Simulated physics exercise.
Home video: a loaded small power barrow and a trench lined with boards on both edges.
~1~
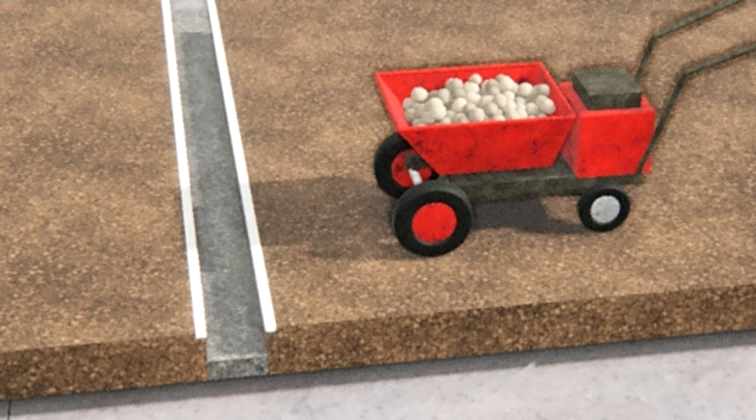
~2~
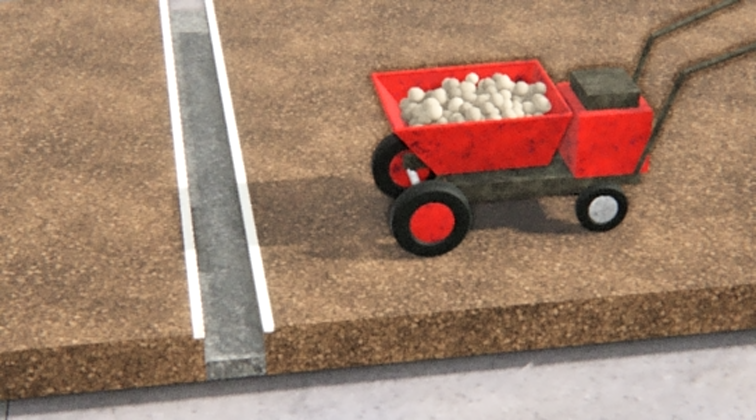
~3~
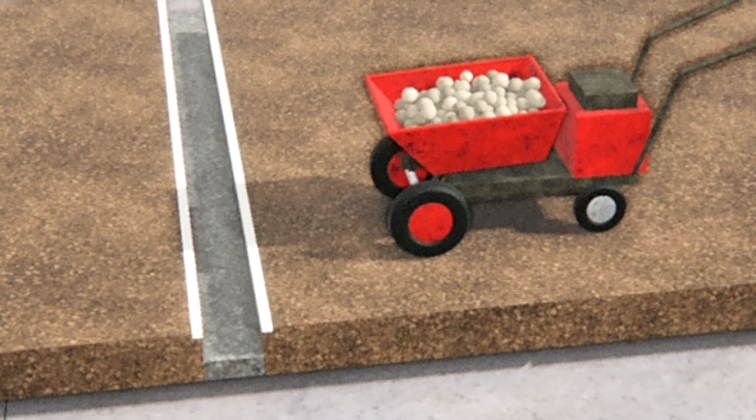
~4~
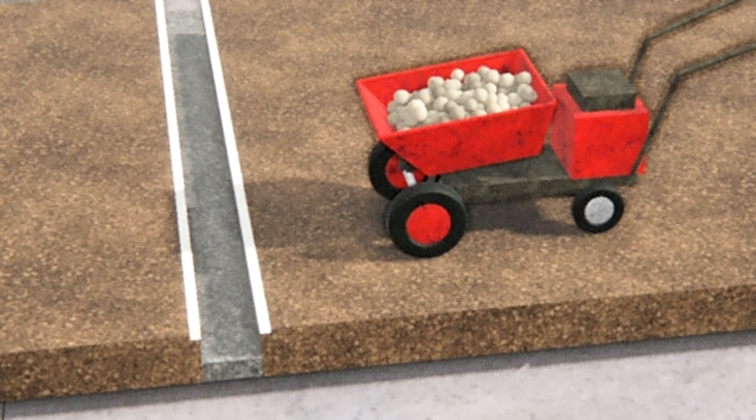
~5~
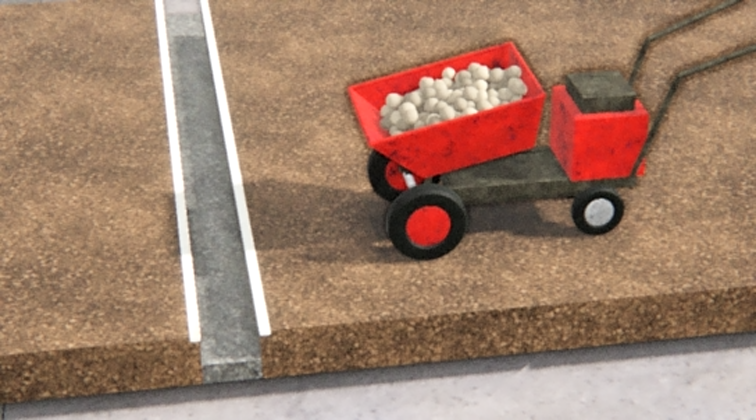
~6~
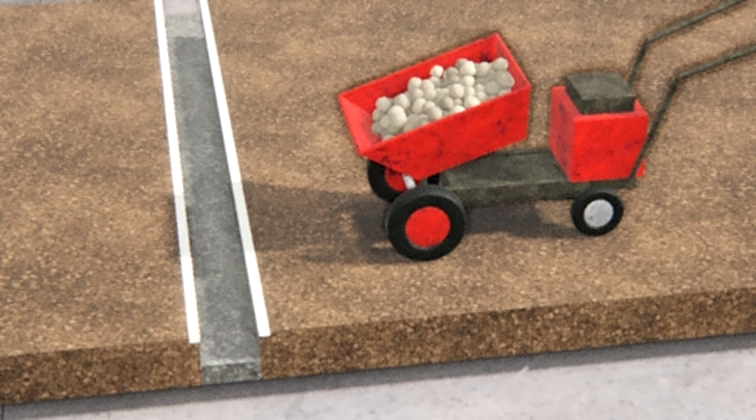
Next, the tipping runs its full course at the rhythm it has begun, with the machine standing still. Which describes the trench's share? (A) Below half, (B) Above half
Below half (A).
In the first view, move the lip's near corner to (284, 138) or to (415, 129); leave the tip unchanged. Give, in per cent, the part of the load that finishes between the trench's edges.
Well, you'd get roughly 10 per cent from the first place and roughly 20 per cent from the second.
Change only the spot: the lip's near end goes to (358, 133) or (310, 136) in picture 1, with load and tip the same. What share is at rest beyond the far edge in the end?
10 % then 30 %.
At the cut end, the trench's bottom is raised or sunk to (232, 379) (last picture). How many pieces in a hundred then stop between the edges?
It comes out near 30 percent.
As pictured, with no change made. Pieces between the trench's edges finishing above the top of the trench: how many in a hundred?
Estimate: Around 0 %.
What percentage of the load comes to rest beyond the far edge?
Share of load: Near 0 %.
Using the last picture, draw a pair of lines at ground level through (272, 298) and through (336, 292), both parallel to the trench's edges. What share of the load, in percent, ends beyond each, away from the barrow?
Respectively 40 and 70 percent.
Shortly afterwards, skip tipped steeply; the whole lot in the skip.
Next, skip tipped right over; the bulk in the skip; near a quarter short of the trench; only a few in or heaped over the trench; only a few falling.
Some moments later, skip tipped right over; near a quarter in the skip; near half short of the trench; near a quarter in or heaped over the trench; only a few beyond it.
In the end, skip tipped right over; near a quarter in the skip; near a third short of the trench; near a third in or heaped over the trench; only a few beyond it.
